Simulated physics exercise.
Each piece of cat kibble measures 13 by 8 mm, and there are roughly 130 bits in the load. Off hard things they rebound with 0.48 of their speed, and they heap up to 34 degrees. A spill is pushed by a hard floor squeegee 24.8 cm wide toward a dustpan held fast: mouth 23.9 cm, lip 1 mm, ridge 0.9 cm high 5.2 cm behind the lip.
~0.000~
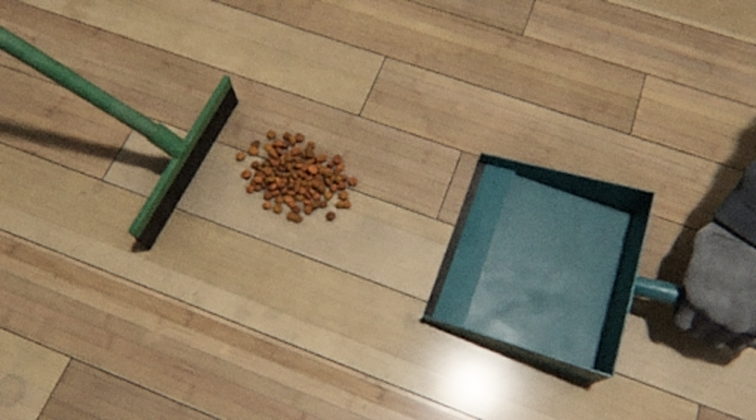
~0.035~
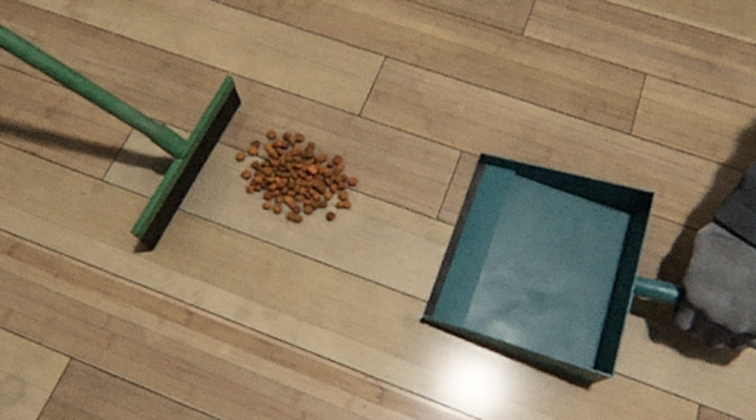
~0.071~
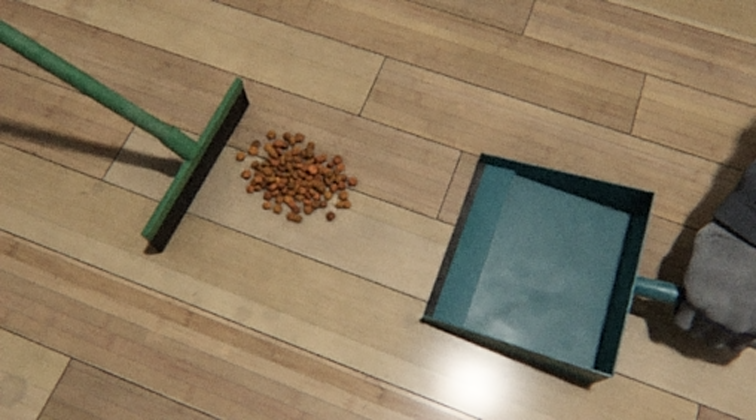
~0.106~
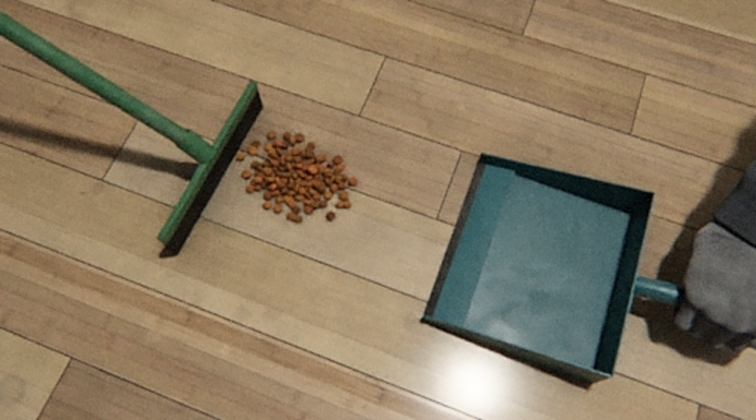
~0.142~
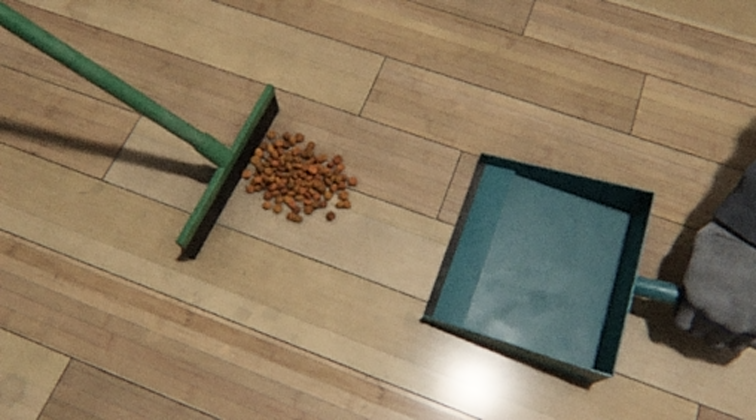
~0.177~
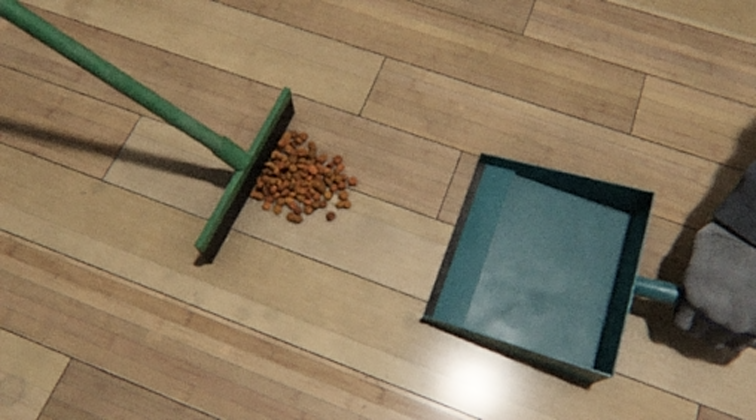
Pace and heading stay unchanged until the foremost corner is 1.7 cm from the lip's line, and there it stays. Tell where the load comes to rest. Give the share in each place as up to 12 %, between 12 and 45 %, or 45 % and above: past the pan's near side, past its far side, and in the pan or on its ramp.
Near side: Up to 12 %; far side: Up to 12 %; pan: 45 % or more.
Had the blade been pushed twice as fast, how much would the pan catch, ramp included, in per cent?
Then some 80 in a hundred.
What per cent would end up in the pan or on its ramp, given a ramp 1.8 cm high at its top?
Estimated share: Around 50 in a hundred.
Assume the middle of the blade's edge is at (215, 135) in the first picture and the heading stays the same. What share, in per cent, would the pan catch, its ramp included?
I'd put it at around 50 per cent.
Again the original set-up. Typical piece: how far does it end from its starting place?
I'd say close to 24 cm.
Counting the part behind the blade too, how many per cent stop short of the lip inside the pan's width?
About 45 %.
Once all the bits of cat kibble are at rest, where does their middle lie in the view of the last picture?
Near (464, 218).
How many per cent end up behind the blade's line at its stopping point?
Near 0 percent, give or take.
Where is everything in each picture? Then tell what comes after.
The first picture shows blade from (135, 233) to (228, 83), moved 0.0 cm, 0 of the pieces shifted so far; middle of the pieces at (295, 176); pan at (546, 270).
The second picture shows blade from (138, 234) to (230, 83), moved 0.4 cm, 0 of the pieces shifted so far; middle of the pieces at (295, 176).
The third picture shows blade from (148, 236) to (239, 85), moved 1.7 cm, 0 of the pieces shifted so far; middle of the pieces at (295, 176).
The fourth picture shows blade from (164, 240) to (254, 88), moved 3.8 cm, 0 of the pieces shifted so far; middle of the pieces at (295, 176).
The fifth picture shows blade from (183, 244) to (271, 91), moved 6.2 cm, 7 of the pieces shifted so far; middle of the pieces at (295, 176).
The sixth picture shows blade from (201, 247) to (287, 94), moved 8.5 cm, 55 of the pieces shifted so far; middle of the pieces at (297, 177); pan at (546, 270). Its pace works out near 0.67 m/s, heading 9 degrees away from the viewer's side.
Then, at 0.37 s, middle of the blade 15 cm from the lip; 0 % over the lip, far side 0 %, near side 0 %.
Then, at 0.50 s, middle of the blade 6 cm from the lip; 0 % over the lip, far side 0 %, near side 0 %.
After 0.76 s, middle of the blade 2 cm from the lip; 55 % over the lip, far side 0 %, near side 0 %.
By 1.2 s all is still; near side 0 %, far side 0 %, pan 55 %, in front of the lip or behind the blade 45 %.
